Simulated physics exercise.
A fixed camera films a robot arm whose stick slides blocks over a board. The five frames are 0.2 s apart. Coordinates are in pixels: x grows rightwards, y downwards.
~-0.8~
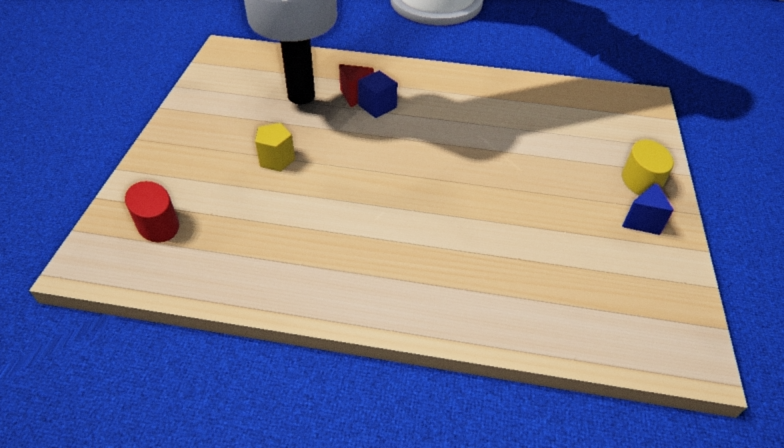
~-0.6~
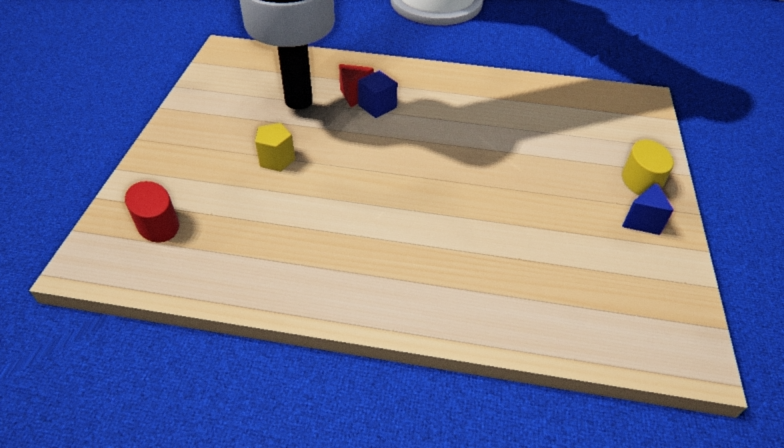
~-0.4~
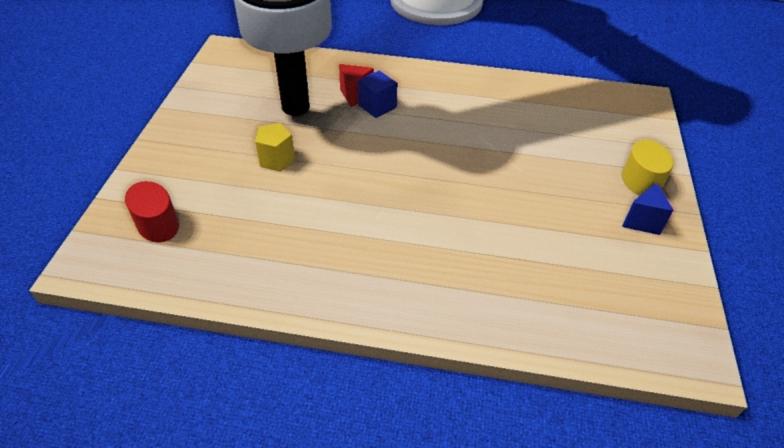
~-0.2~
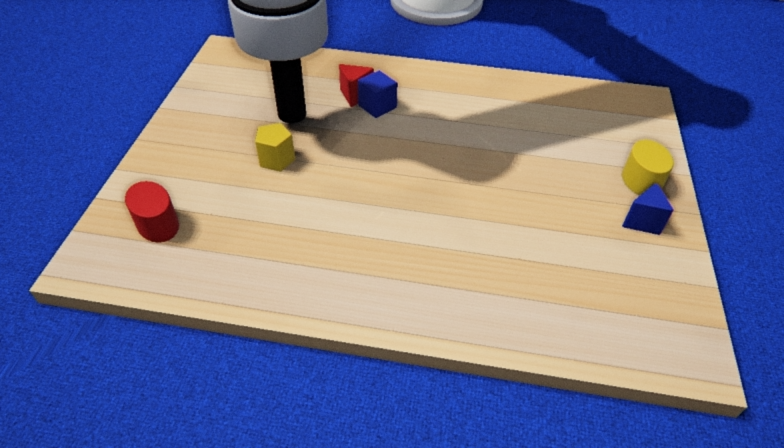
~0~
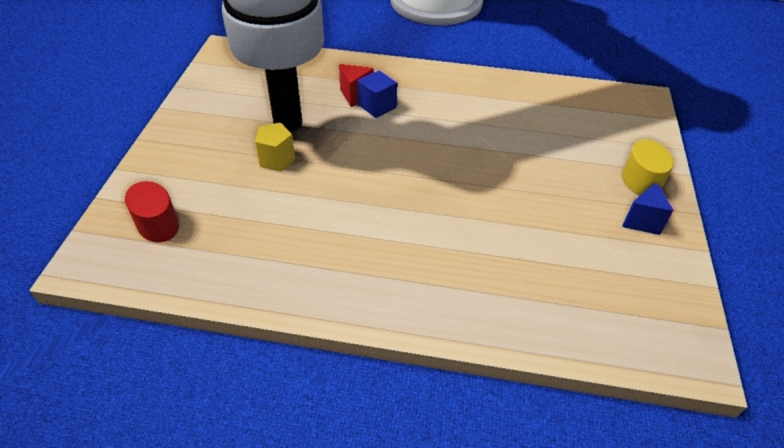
A robot arm with a black stick moving slowly toward the yellow five-sided block on a wooden board, the blocks staying still.
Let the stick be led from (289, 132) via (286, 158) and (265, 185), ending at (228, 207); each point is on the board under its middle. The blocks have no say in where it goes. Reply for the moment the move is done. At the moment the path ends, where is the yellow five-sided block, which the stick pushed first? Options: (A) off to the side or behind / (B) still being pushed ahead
Correct choice: B.
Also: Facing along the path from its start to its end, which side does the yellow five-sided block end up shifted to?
Seen from start to end, it moves right.
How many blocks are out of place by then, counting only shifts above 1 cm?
I expect just one block to be moved by more than 1 cm.
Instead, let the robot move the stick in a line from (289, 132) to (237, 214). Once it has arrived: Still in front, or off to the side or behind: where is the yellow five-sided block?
The yellow five-sided block won't leave the front of the stick.
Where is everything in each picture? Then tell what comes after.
The first picture shows stick tip (302, 96); block tops, red elliptical block (147, 198); yellow five-sided block (272, 134).
The second picture shows stick (299, 102); blocks unchanged.
The third picture shows stick (296, 108); blocks unchanged.
The fourth picture shows stick (292, 115); blocks unchanged.
The fifth picture shows stick (288, 123); red elliptical block (147, 198); yellow five-sided block (272, 134).
The first path, step by step. One third of the way, stick (285, 150); yellow five-sided block (259, 151), turned 35° clockwise.
Two thirds of the way, stick (263, 177); yellow five-sided block (227, 171), turned 85° clockwise.
At the end, stick (226, 199); red elliptical block (143, 199); yellow five-sided block (184, 188), turned 105° clockwise.
